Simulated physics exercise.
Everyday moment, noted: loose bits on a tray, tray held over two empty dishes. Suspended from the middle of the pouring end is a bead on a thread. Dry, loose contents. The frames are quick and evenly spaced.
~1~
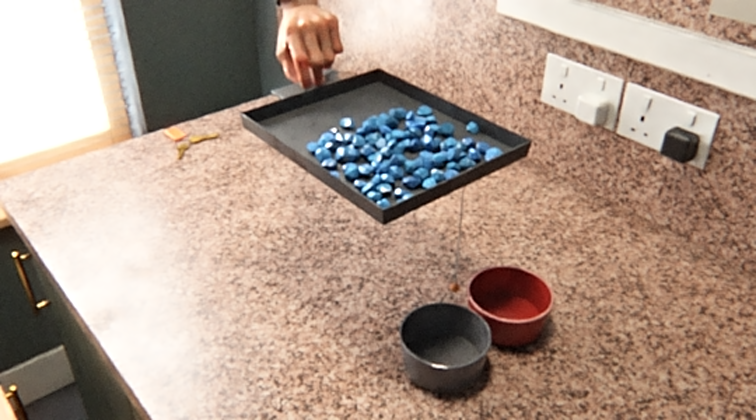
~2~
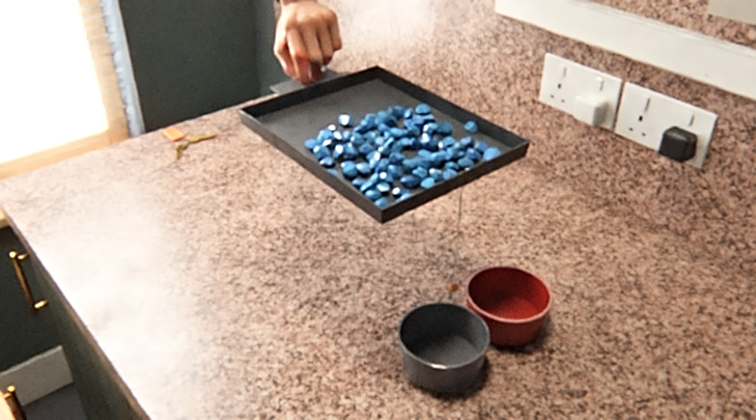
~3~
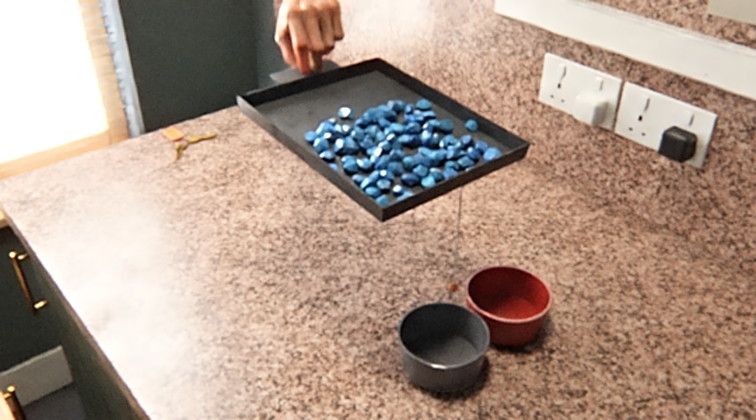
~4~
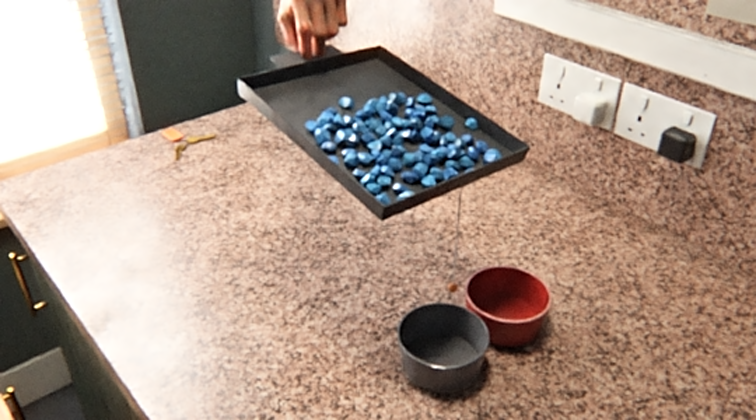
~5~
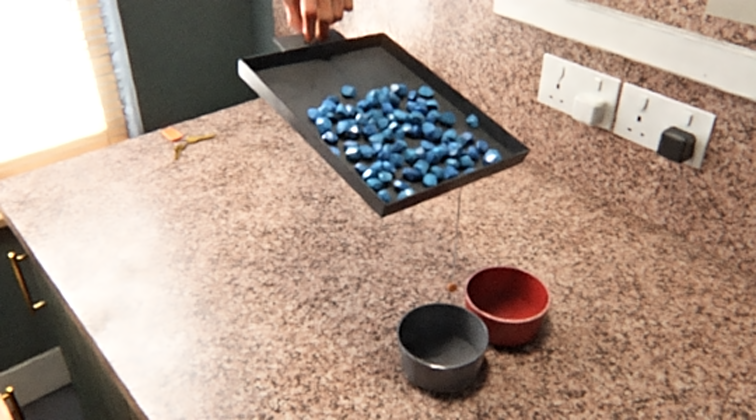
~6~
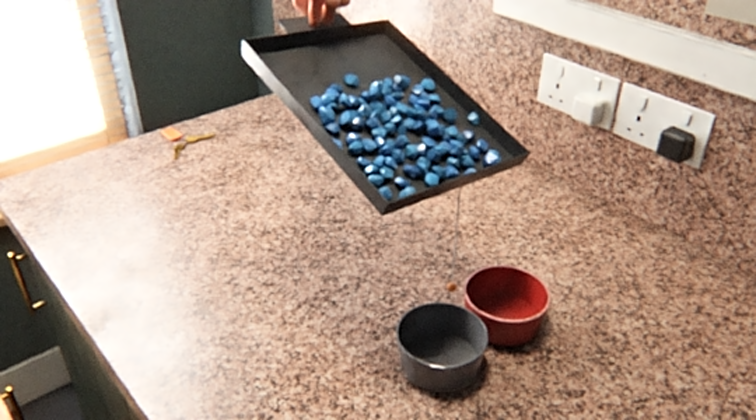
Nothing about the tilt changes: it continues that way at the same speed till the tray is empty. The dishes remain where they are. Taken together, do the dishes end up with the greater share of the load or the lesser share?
They end up with the greater share.
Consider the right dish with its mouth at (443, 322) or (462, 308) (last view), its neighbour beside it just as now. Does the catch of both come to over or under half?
One: Below a half. Two: Under half.
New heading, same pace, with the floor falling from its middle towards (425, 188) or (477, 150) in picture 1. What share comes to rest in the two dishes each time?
First case: 50 %; second case: 40 %.
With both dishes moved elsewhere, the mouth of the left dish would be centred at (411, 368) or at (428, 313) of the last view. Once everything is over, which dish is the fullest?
Try 1: The dish to the right; try 2: The dish to the right.
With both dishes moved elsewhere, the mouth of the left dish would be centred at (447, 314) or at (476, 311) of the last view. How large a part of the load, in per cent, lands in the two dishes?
About 60 per cent, then about 70 per cent.
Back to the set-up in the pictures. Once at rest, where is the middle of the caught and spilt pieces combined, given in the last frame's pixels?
Centre at rest, last view: Approx. (514, 313).
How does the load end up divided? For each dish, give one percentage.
Roughly 0 in a hundred for the left dish, roughly 60 in a hundred for the right dish.
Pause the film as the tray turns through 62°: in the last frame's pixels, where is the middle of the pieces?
Somewhere about pixel (465, 138).
Shortly afterwards, tray tipped steeply; the whole lot on the tray.
Next, tray tipped right over; near half on the tray; near a quarter in the right dish; a little outside both; near a quarter in the air.
Some moments later, tray tipped past a quarter turn; only a few in the left dish; near two thirds in the right dish; near a third outside both.
In the end, tray tipped past a quarter turn; only a few in the left dish; near two thirds in the right dish; near a third outside both.
